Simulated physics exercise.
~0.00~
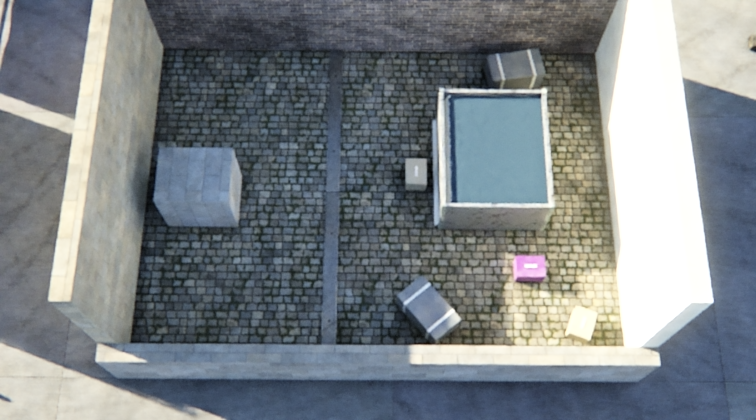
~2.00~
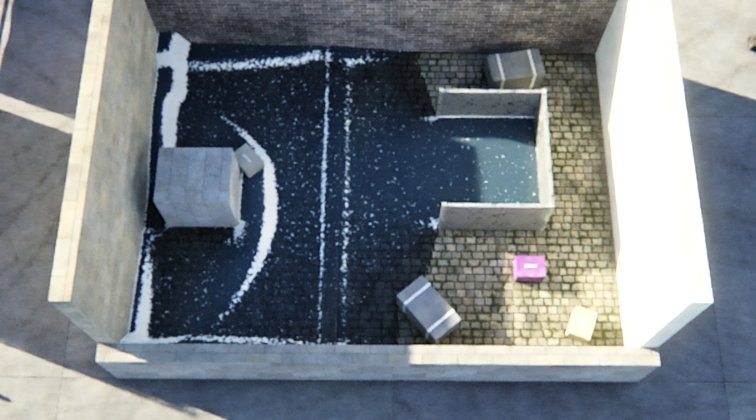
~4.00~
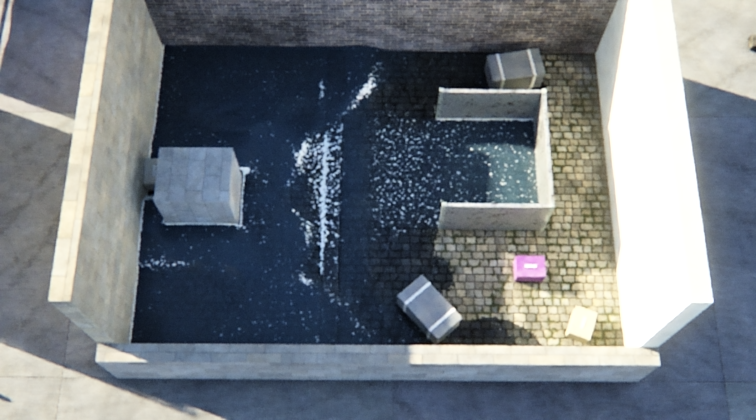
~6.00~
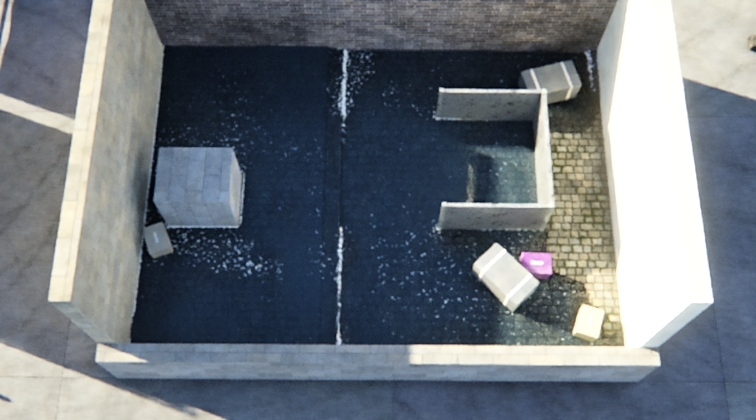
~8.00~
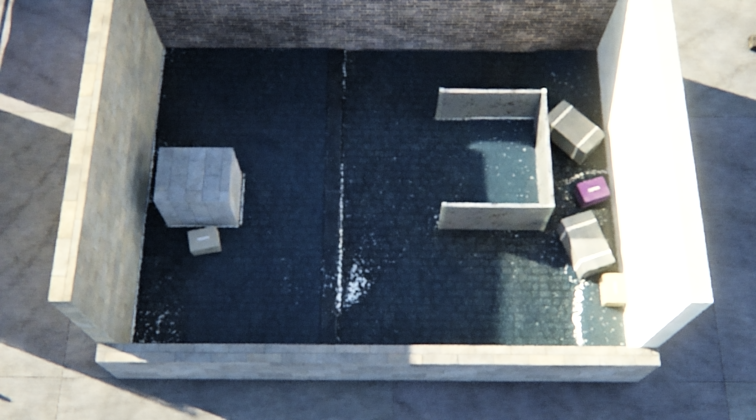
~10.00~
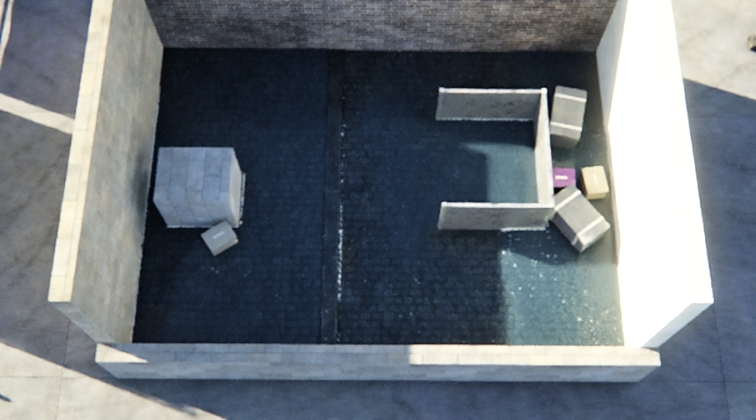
Water burst leftward from an open tank and flooded the walled yard, sweeping a small grey box against the big block, then spread right and floated the purple box and the others, which ended up bunched beside the tank's right side.
